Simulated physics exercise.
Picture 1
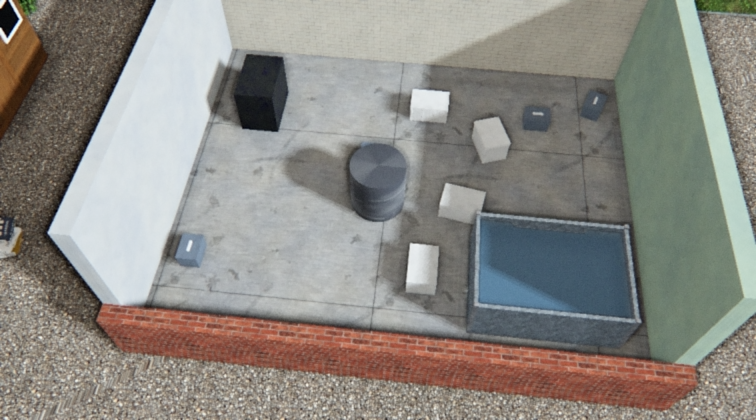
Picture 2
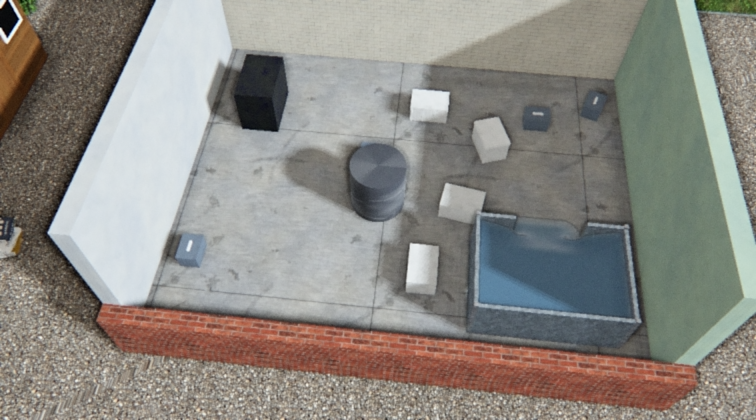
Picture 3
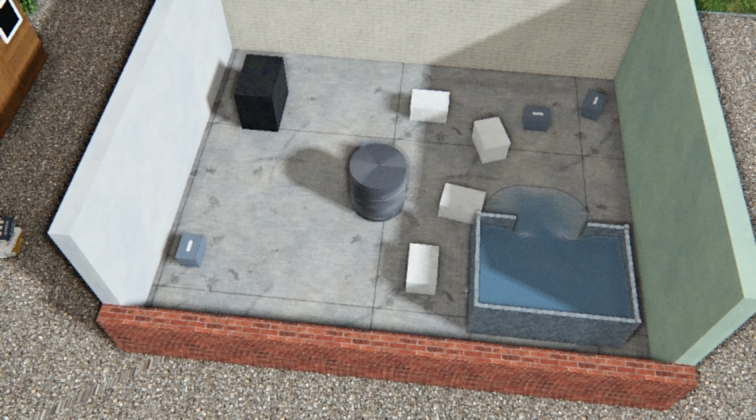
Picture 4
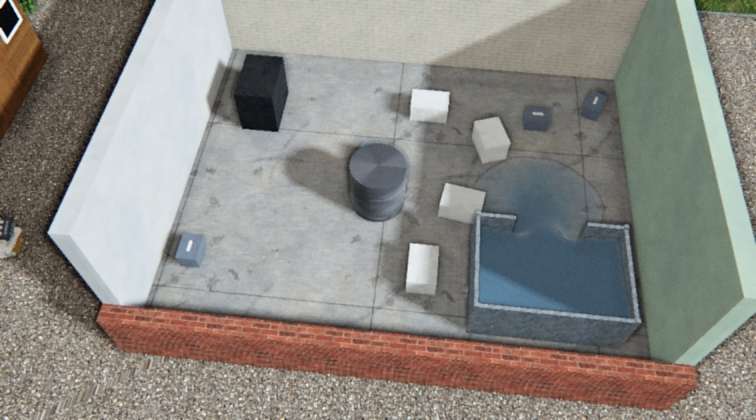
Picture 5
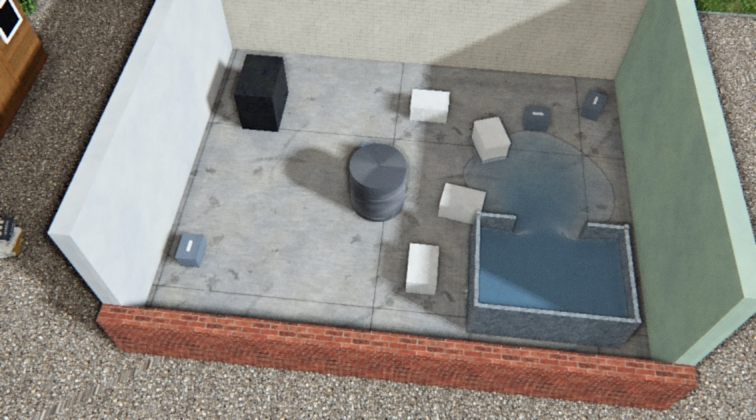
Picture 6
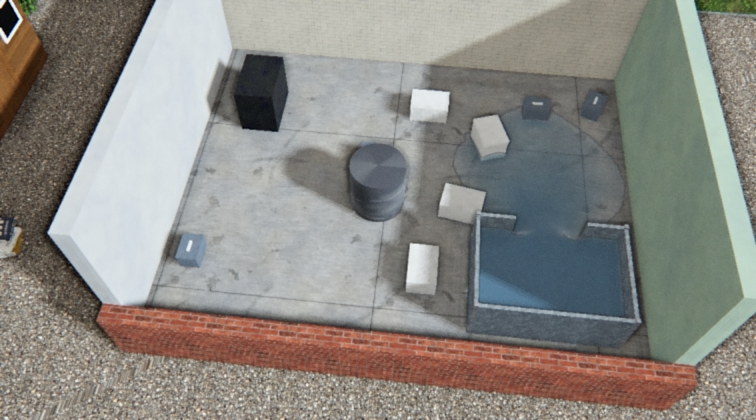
Walled yard with a water tank opening at its back edge, water spreading across the concrete among scattered, nearly still boxes.
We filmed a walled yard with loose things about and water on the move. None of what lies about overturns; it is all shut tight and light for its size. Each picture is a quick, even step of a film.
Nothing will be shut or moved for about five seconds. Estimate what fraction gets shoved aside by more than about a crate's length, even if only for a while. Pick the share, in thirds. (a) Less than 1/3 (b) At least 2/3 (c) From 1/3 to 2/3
From 1/3 to 2/3.
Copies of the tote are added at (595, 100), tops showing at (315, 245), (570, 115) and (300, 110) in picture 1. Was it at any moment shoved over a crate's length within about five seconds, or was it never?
One after the other: Never so far, that far or more, moved that far.
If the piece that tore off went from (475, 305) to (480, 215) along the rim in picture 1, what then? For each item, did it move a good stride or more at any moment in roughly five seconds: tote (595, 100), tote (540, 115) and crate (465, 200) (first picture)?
Same order as named: Not sent that far; not sent that far; not sent that far.
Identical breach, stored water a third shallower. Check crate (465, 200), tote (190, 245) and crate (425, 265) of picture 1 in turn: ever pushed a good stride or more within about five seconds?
Result by item: Didn't cover it; didn't cover it; didn't cover it.
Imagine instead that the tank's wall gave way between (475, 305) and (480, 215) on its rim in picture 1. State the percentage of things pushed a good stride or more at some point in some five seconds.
I make it 40 per cent.
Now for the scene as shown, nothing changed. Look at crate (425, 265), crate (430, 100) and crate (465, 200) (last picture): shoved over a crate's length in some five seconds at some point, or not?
Object by object as listed: Kept nearby, then got well clear, then kept nearby.
A moment on, 2 of 8 are well off their spots; 1 afloat.
Next, 2 of 8 are well off their spots; 3 afloat.
Later, 3 of 8 are well off their spots; 3 afloat.
In the end, 5 of 8 are well off their spots, and 5 have been at some point; 4 afloat.
